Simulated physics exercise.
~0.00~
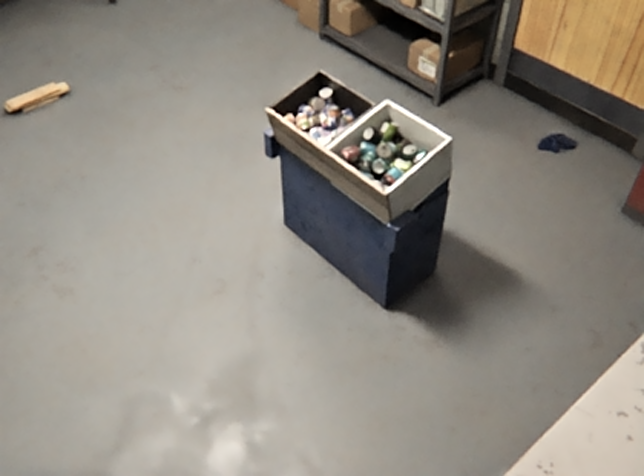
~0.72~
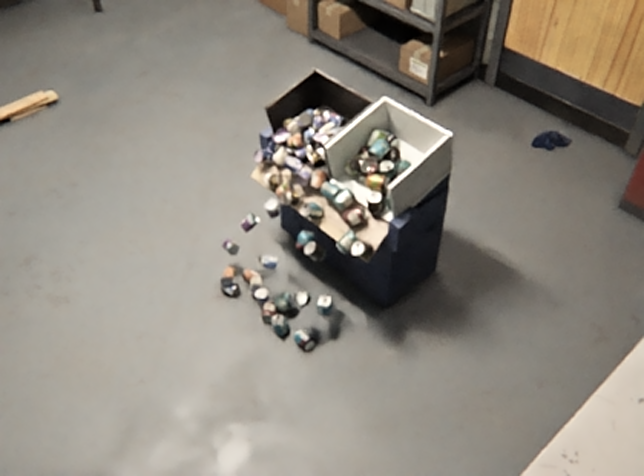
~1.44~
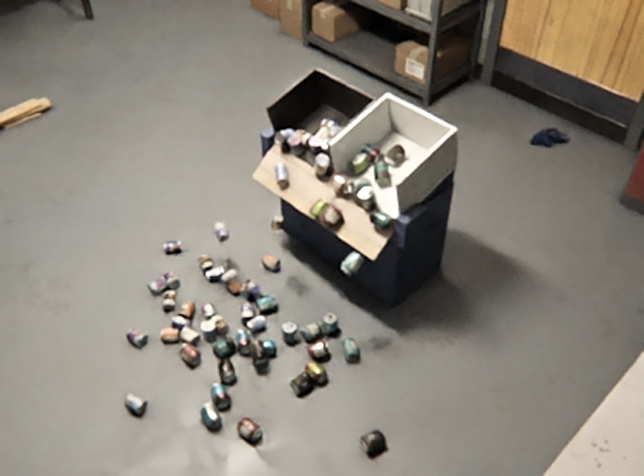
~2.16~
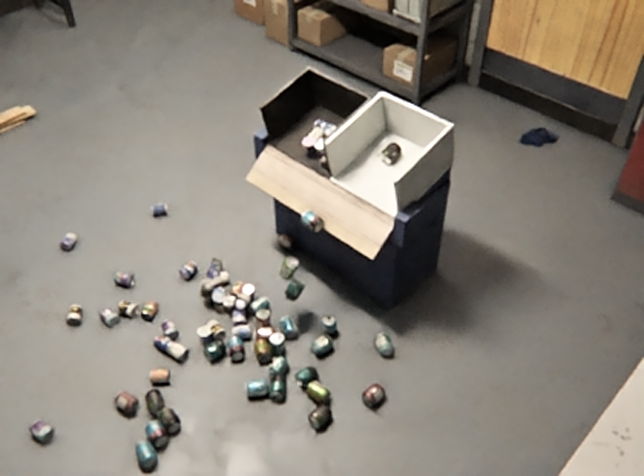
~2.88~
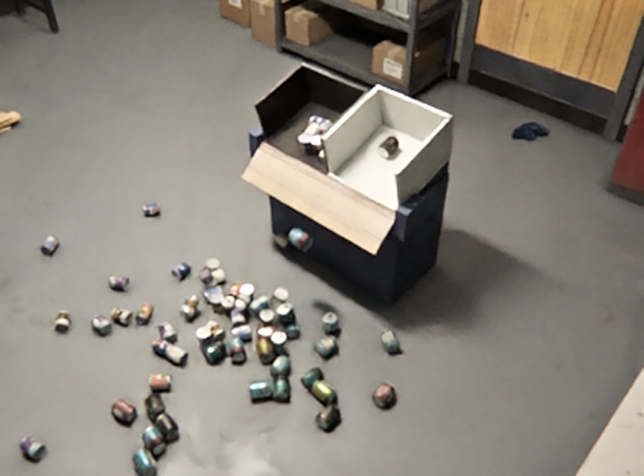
Two open bins on a stand spill most of their small cans across the floor.
